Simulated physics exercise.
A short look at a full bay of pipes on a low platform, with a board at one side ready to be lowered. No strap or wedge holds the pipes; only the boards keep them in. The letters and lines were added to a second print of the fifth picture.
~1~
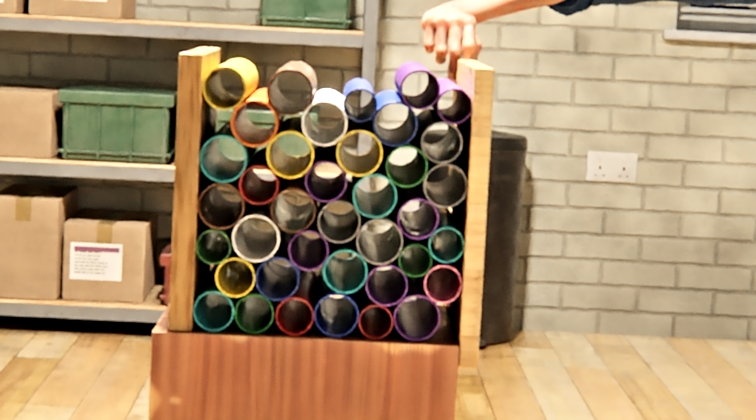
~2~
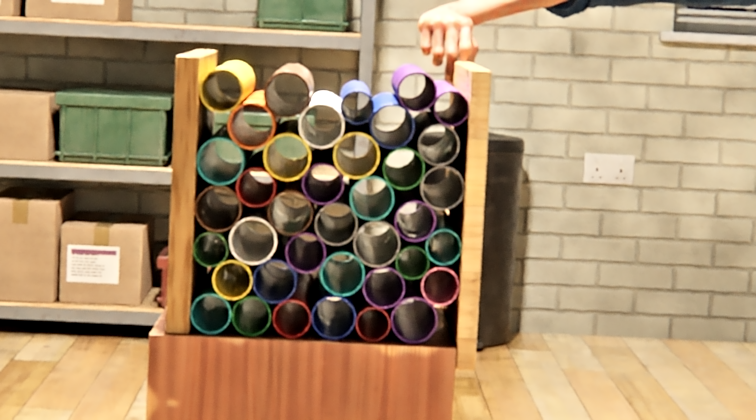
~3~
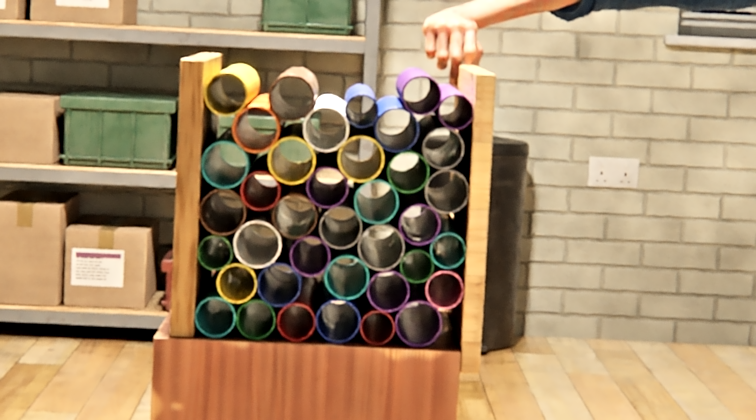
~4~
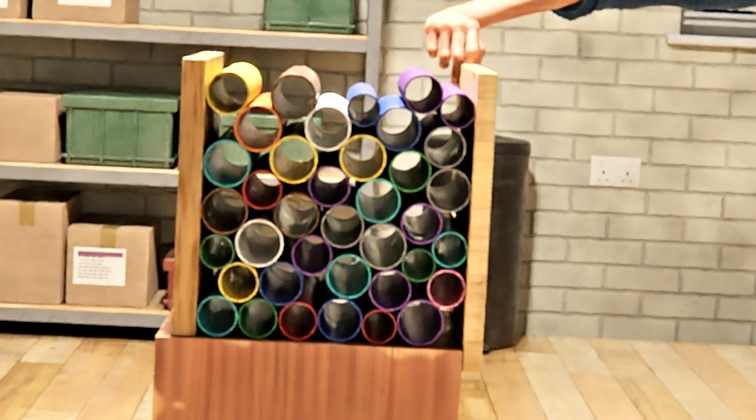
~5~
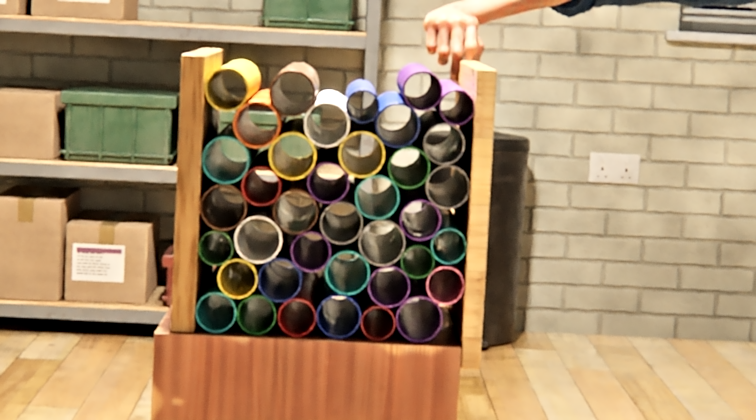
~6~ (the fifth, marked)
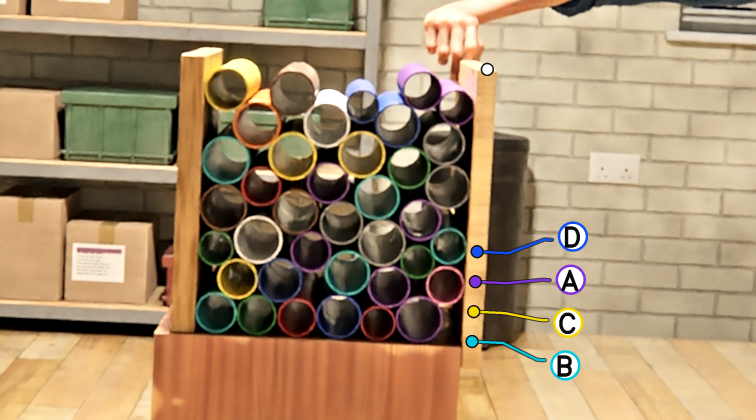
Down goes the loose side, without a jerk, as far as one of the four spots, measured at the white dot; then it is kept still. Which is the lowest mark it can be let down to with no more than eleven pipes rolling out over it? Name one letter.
D is the limit.
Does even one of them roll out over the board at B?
At B: Yes.
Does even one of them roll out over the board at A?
Yes.
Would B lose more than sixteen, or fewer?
More than sixteen.
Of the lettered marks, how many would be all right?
The number is one.
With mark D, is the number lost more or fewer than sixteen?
Fewer than sixteen.
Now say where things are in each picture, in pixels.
In the first frame, a brown pipe (221, 206); a green pipe (407, 166); an orange pipe (255, 123).
In the second frame, an orange pipe (251, 125); a brown pipe (287, 95).
In the third frame, side board (467, 207); a turquoise pipe (215, 317).
In the fourth frame, a purple pipe (420, 322); a green pipe (419, 265).
In the fifth frame, a turquoise pipe (449, 246); a brown pipe (223, 208); a green pipe (409, 168).
On the marked copy, A at (476, 282); B at (472, 342); C at (474, 312); D at (477, 252); the white dot at (488, 70).
Following D. Soon after the start, top of the board (472, 161).
Later, top of the board (467, 250).
In the end, top of the board (467, 250), ten out over the board.
As for the rest, A more than eleven out over the board; B more than eleven out over the board; C more than eleven out over the board.
